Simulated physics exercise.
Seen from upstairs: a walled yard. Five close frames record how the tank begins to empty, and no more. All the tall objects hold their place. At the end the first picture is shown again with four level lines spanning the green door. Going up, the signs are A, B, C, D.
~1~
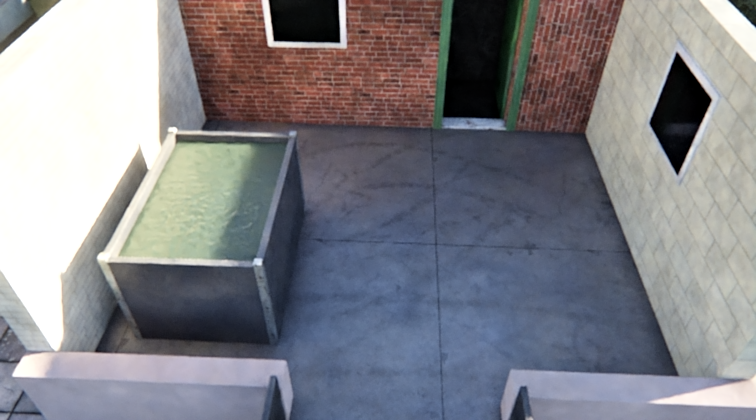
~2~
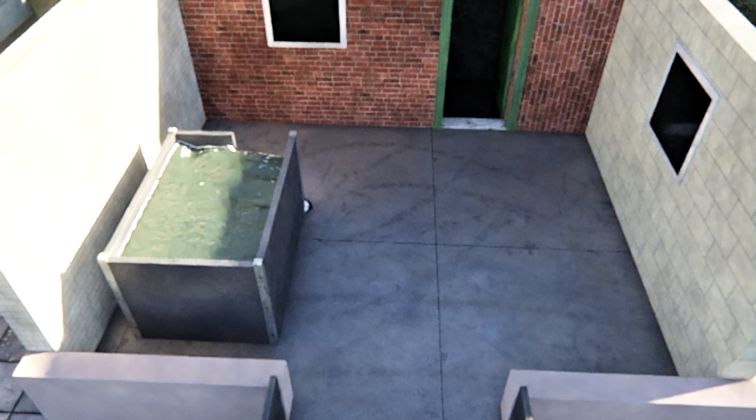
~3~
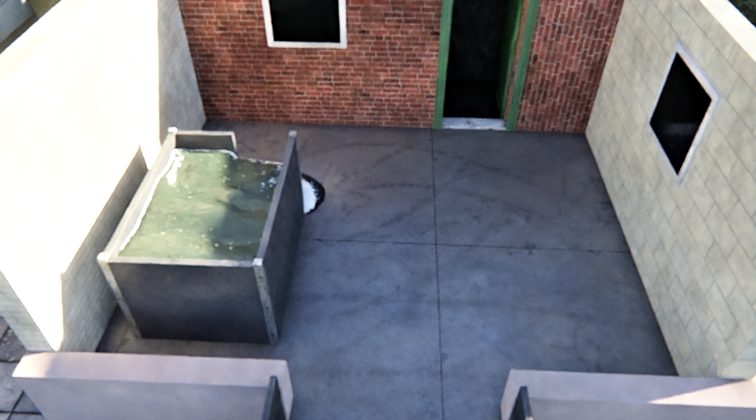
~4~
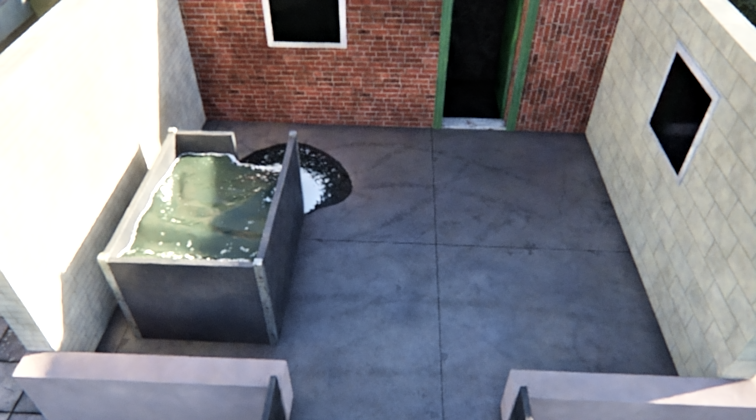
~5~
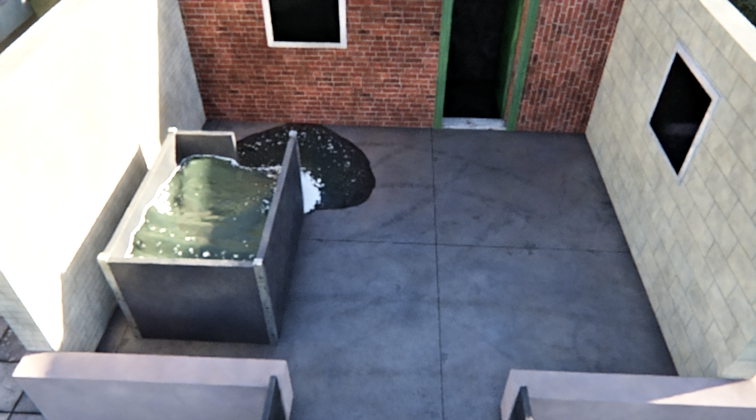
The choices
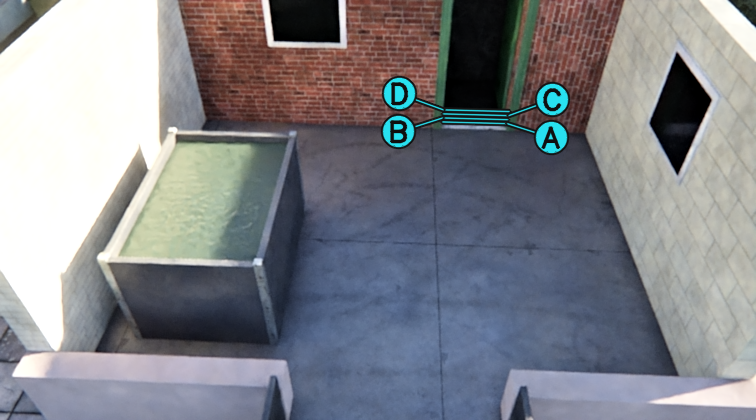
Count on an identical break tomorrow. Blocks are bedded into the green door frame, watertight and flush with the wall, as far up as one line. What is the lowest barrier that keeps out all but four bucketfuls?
I would pick mark A.
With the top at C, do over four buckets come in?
No, not at all.
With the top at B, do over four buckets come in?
No.
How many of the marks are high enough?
All four.
On the marked copy, A at (474, 122); B at (475, 118); C at (475, 114); D at (476, 110); from the bottom up A, B, C, D.
Choosing A, a bucket or two gets in.
Choosing B, a splash gets over, under a bucket.
Choosing C, nothing gets over.
Choosing D, nothing gets over.
